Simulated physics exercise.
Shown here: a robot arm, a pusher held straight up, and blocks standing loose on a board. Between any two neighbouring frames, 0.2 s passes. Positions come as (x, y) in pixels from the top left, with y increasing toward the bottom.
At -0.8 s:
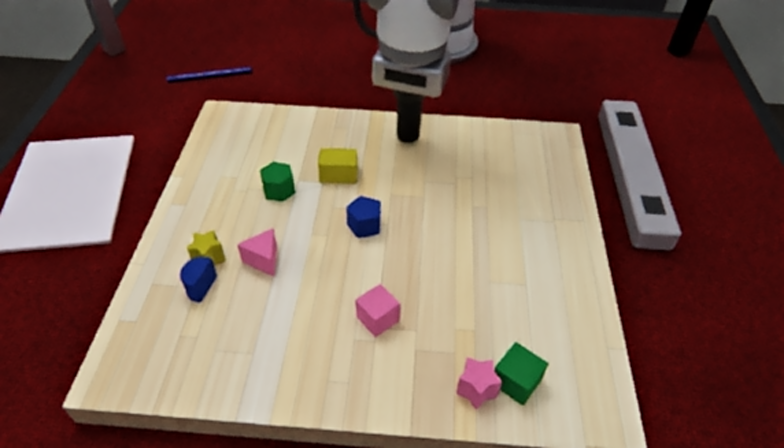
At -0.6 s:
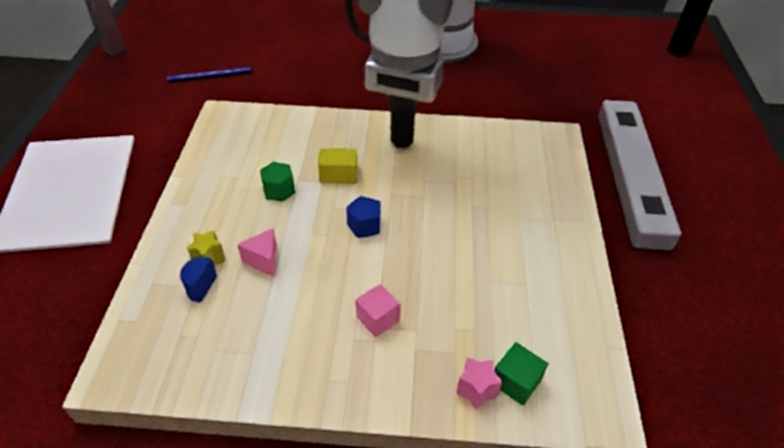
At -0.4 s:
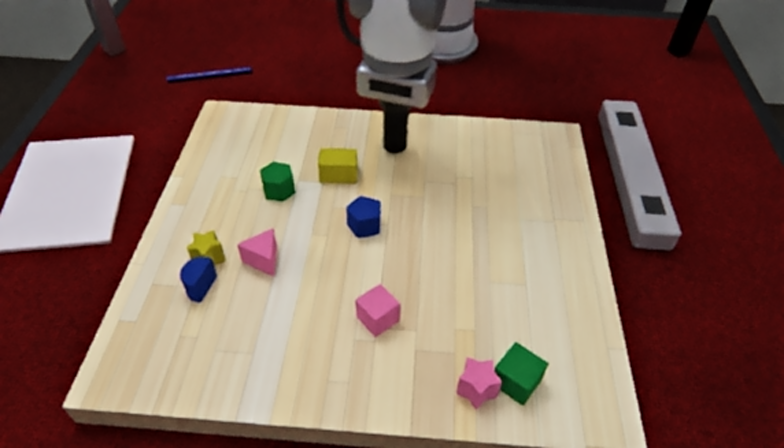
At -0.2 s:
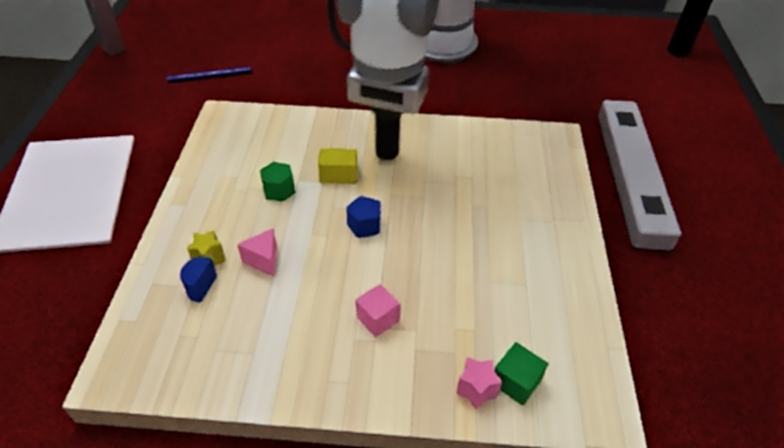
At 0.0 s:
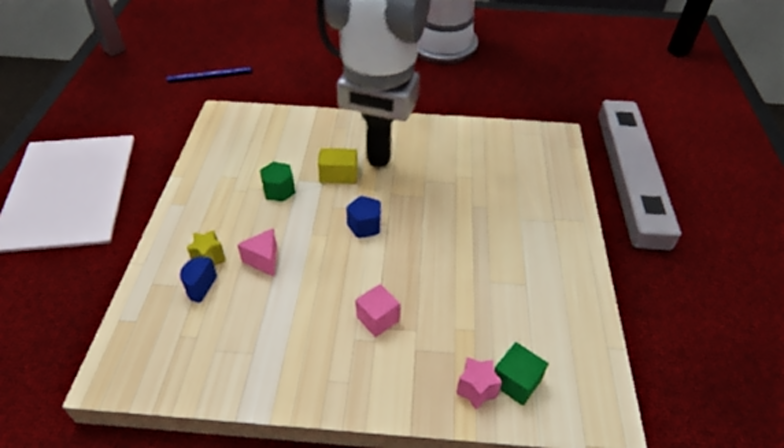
Robot arm sliding its black upright pusher slowly down and left across a wooden board, the scattered coloured blocks staying still.
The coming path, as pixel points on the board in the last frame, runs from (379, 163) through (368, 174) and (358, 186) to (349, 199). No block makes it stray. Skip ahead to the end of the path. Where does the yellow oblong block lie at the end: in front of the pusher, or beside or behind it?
I believe the yellow oblong block loses its place ahead of the pusher and slips off.
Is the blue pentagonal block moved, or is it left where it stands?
If the pusher follows that path, the blue pentagonal block stays in its place.
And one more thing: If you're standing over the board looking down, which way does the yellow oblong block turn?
Rotates clockwise.
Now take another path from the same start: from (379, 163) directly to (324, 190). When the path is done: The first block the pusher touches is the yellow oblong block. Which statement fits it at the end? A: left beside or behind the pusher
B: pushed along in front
My answer is option B.
On the path given first. Halfway along, pusher (362, 175); yellow oblong block (330, 158), turned 15° clockwise.
At the end, pusher (349, 195); yellow oblong block (328, 159), turned 20° clockwise; blue pentagonal block in place.
